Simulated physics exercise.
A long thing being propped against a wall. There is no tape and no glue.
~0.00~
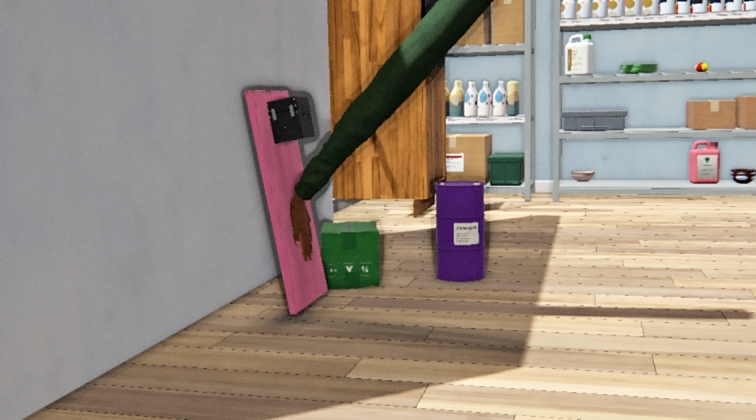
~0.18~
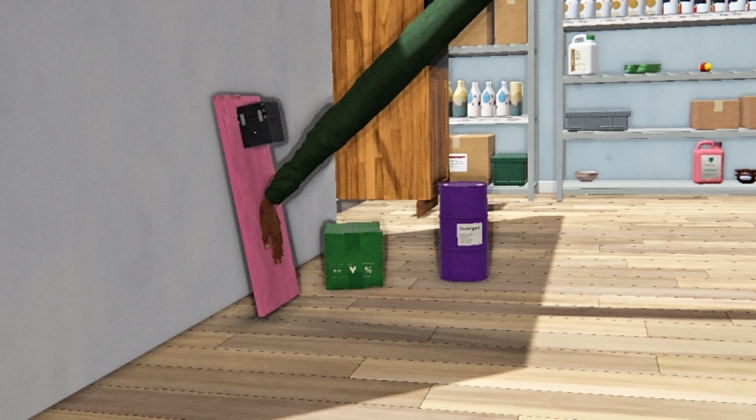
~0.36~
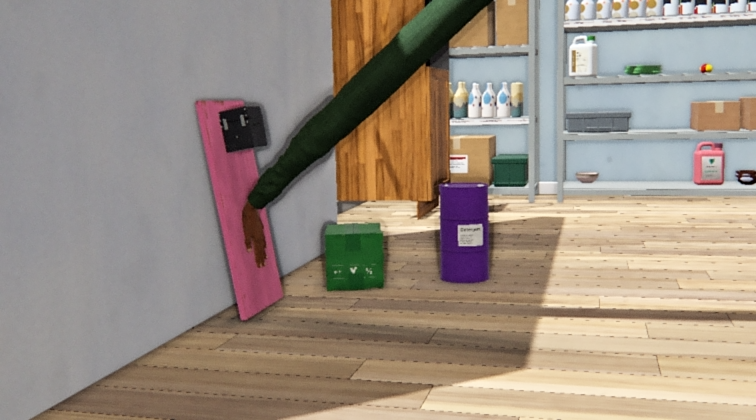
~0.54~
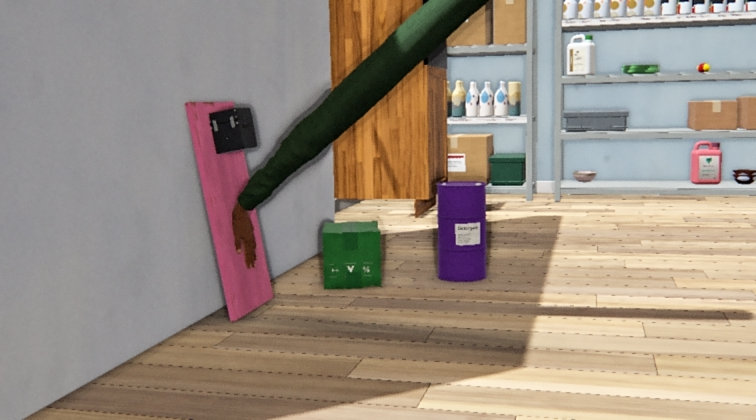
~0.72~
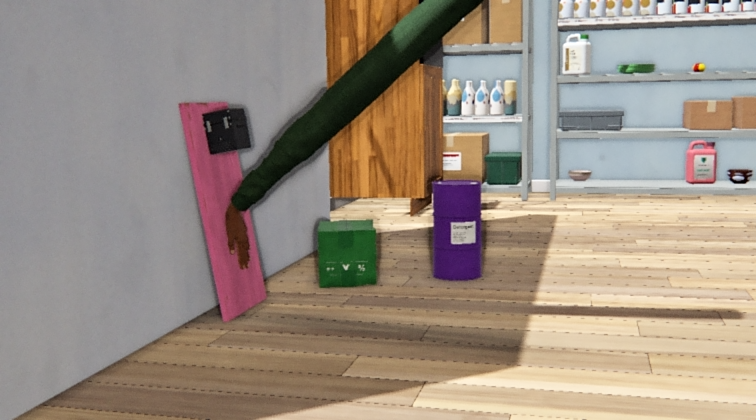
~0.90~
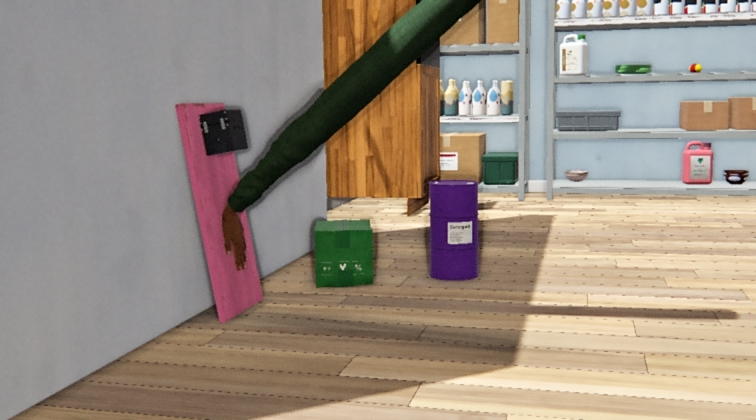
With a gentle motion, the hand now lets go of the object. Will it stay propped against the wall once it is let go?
Most likely it rests there unmoved.
After 1.20 s, nothing has stirred.
After 1.70 s, pink board resting near (222, 208).
At rest (2.7 s), all 3 in place. Seen from the same camera at the end, pink board near (222, 208). The board remains leaning.
